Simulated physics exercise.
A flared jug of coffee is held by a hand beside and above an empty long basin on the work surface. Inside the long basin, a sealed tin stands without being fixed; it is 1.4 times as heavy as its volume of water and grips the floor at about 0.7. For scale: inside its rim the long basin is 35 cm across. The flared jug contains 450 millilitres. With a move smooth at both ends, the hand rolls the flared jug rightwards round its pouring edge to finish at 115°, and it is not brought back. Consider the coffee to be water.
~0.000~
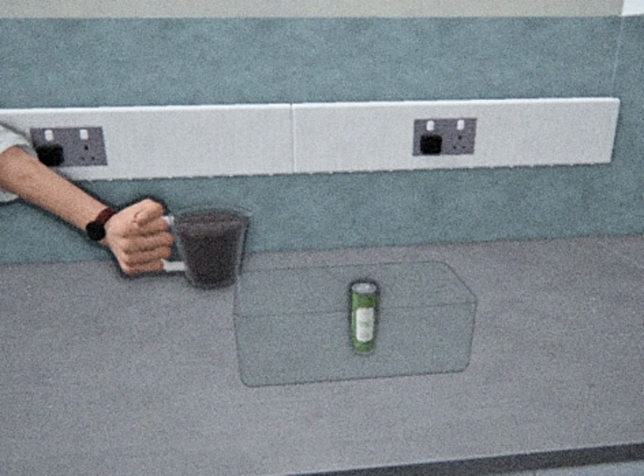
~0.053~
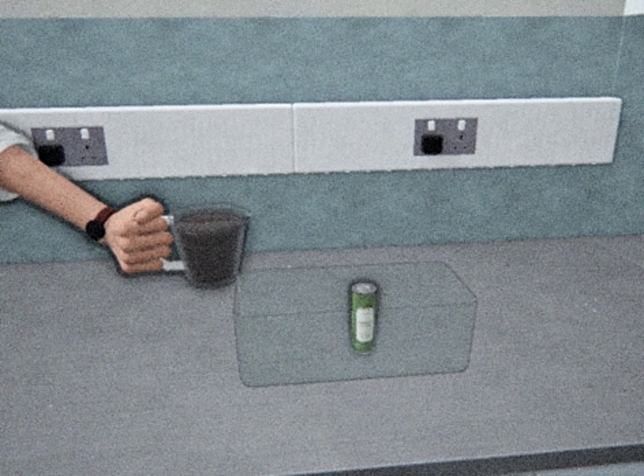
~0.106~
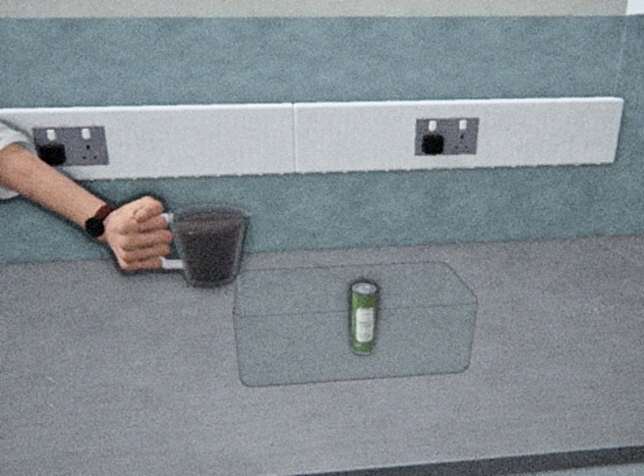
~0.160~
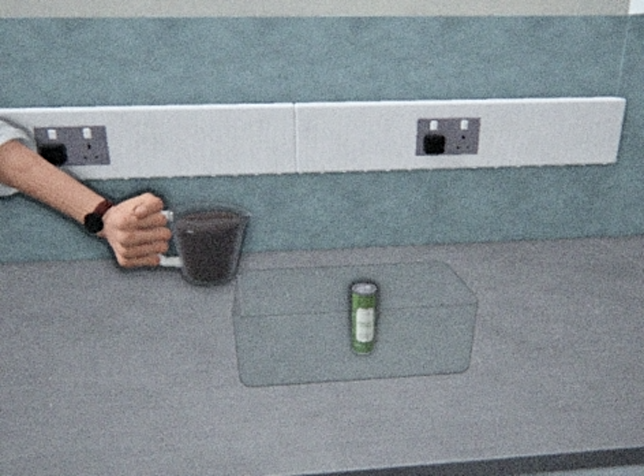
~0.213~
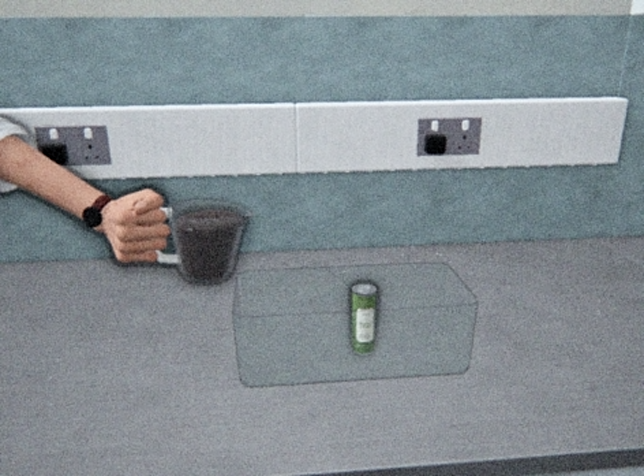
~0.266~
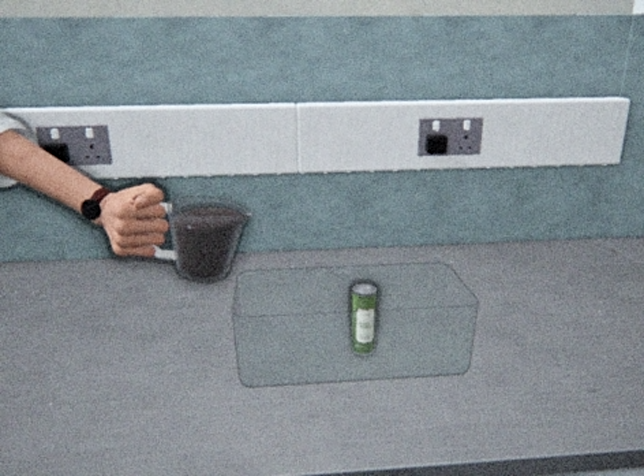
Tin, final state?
It is left standing.
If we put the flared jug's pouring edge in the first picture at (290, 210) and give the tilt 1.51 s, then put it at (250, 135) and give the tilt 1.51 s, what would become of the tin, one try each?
Try 1: Tipped over; try 2: Still standing.
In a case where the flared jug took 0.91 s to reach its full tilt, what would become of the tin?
After the tilt, the tin is still standing.
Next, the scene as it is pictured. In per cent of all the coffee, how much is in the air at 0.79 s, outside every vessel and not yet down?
Near 20 per cent of it all.
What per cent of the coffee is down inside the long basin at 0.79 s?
Near 8 in a hundred.
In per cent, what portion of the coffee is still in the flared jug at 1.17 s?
I reckon near 10 per cent still sits there.
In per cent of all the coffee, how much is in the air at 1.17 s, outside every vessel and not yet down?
Around 20 per cent of the liquid is in flight.
Then, 0.79 s in, the tilt is 62° and 72 per cent is still to pour; the tin stands where it began.
Then, 1.17 s in, the tilt is 101° and 10 per cent is still to pour; the tin stands where it began.
Then, 1.57 s in, the tilt is 115° and 0 per cent is still to pour; the tin stands where it began.
Then, 2.01 s in, the tilt is 115° and 0 per cent is still to pour; the tin stands where it began.
Finally, the tin stands where it began.
